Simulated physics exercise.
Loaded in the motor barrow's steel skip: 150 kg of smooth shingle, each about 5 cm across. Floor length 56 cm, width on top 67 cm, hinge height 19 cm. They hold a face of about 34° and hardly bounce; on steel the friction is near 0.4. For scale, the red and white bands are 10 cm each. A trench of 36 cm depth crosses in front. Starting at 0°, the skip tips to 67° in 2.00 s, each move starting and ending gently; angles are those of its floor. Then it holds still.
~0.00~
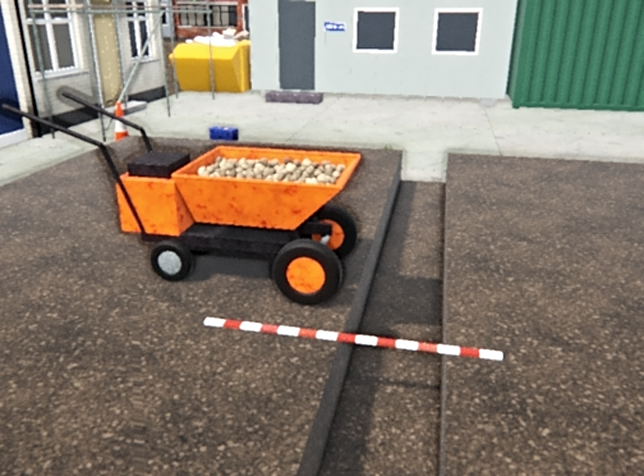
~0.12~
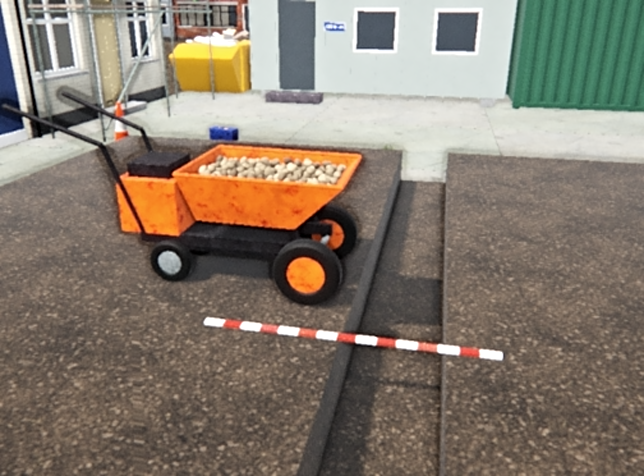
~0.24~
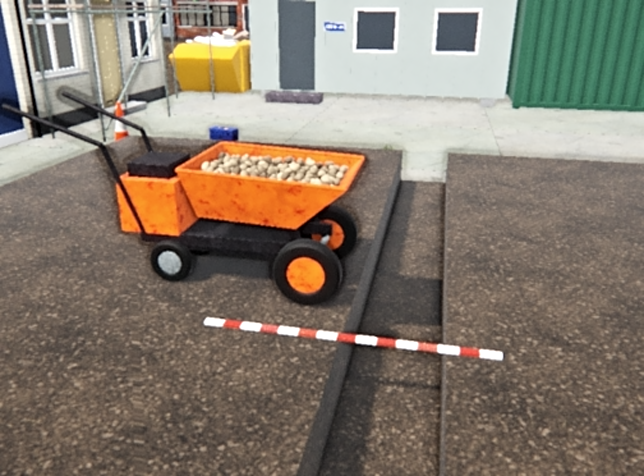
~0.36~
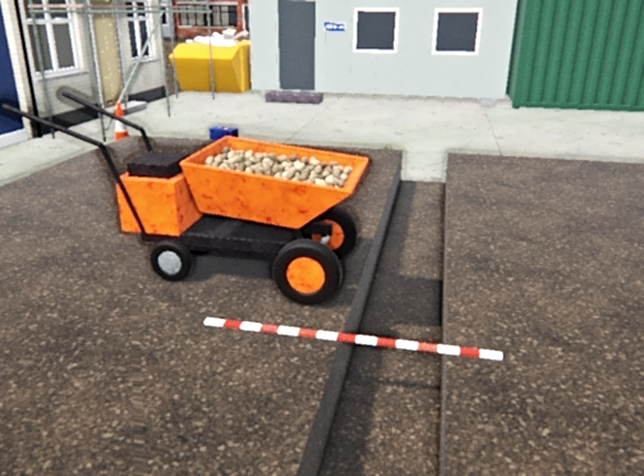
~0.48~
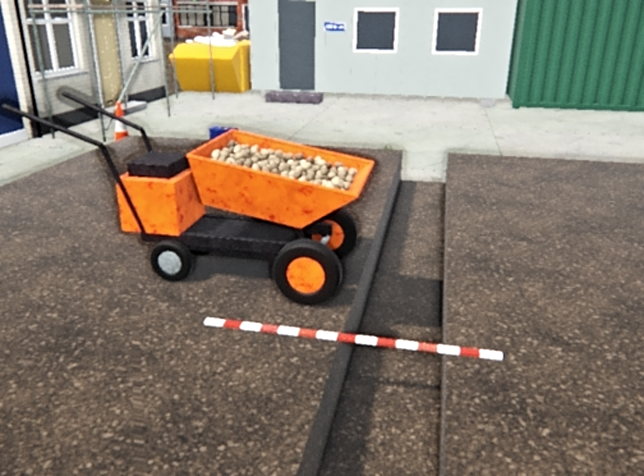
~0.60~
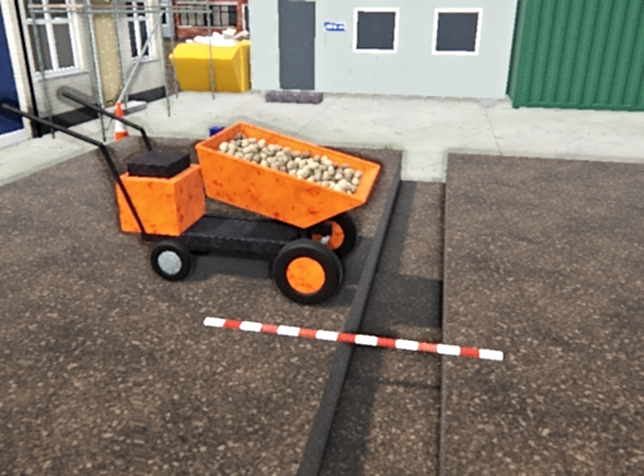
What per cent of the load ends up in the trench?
Some 56 per cent of it.
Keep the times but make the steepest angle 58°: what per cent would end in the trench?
It would be near 65 per cent.
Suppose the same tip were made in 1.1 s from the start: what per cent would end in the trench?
It would be near 50 per cent.
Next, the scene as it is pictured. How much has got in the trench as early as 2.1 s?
Some 40 per cent.
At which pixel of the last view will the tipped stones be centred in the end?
Their middle is at about (439, 329).
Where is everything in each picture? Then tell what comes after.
In the first picture, the skip is at 0°, its lip at (341, 188); the top of the load is at (270, 165).
The second picture shows lip at (342, 188), floor tilted 1°, highest stones at (271, 164); the stones move at 0.1 m/s on average.
In the third picture, the skip is at 3°, its lip at (345, 190); the top of the load is at (263, 162); the stones move at 0.2 m/s on average.
In the fourth picture, the skip is at 6°, its lip at (350, 192); the top of the load is at (242, 156); the stones move at 0.3 m/s on average.
The fifth picture shows lip at (357, 196), floor tilted 10°, highest stones at (240, 151); the stones move at 0.3 m/s on average.
The sixth picture shows lip at (364, 201), floor tilted 14°, highest stones at (241, 144); the stones move at 0.4 m/s on average.
After 1.5 s the floor is at 57°; 96 % in the skip, 4 % in the trench; the foremost stones are at (433, 248).
After 2.1 s the floor is at 67°; 24 % in the skip, 38 % in the trench, 38 % past the trench; the foremost stones are at (562, 298).
After 2.5 s the floor is at 67°; 5 % in the skip, 50 % in the trench, 45 % past the trench; the foremost stones are at (610, 313).
After 4.4 s the floor is at 67°; 0 % in the skip, 56 % in the trench, 44 % past the trench; the foremost stones are at (622, 314).
